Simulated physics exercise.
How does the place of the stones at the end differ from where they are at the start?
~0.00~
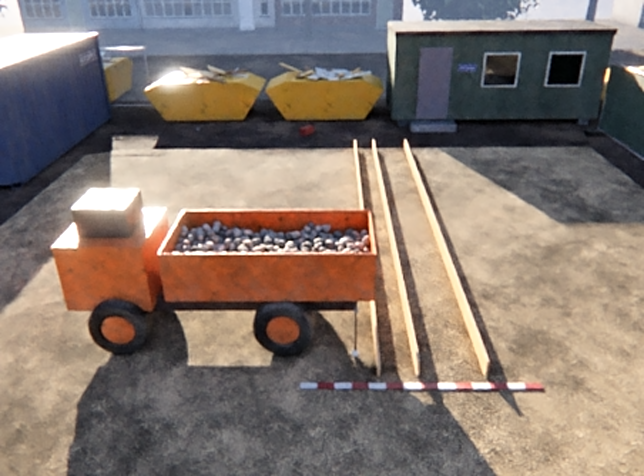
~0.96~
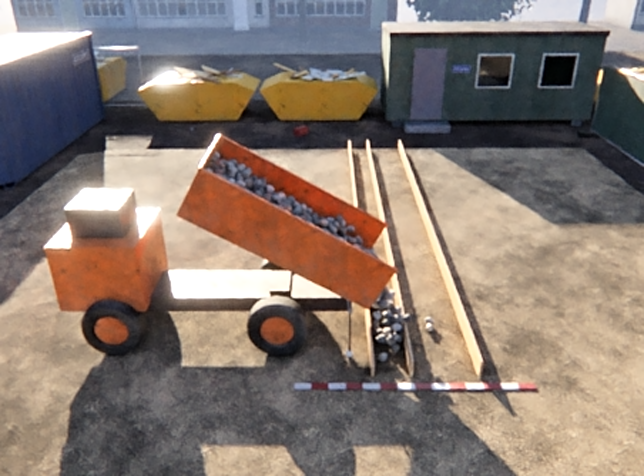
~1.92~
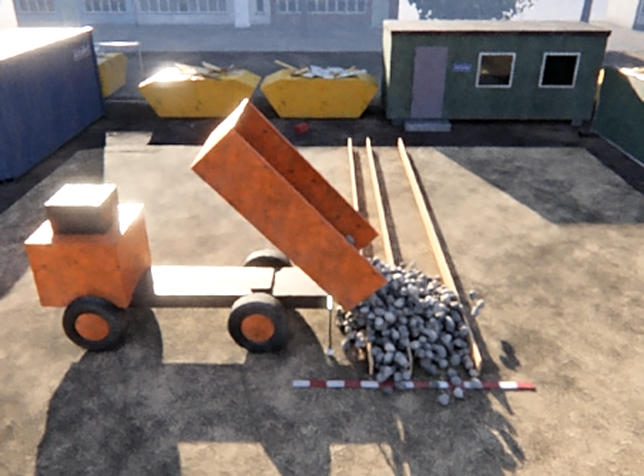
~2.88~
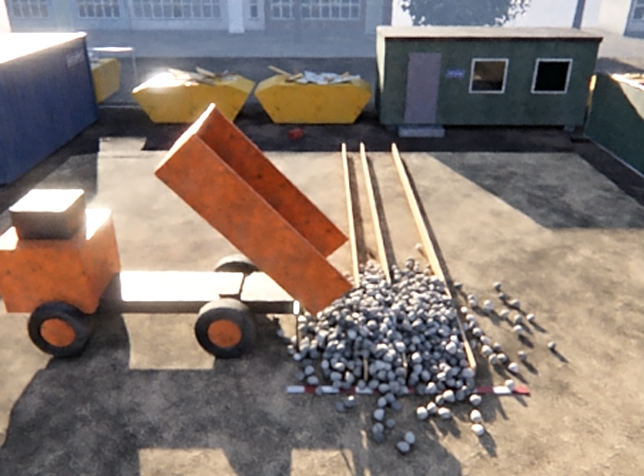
At the start the stones are in the orange body of the truck, but at the end they lie lower and further right, in a spread heap on the ground across the wooden planks.
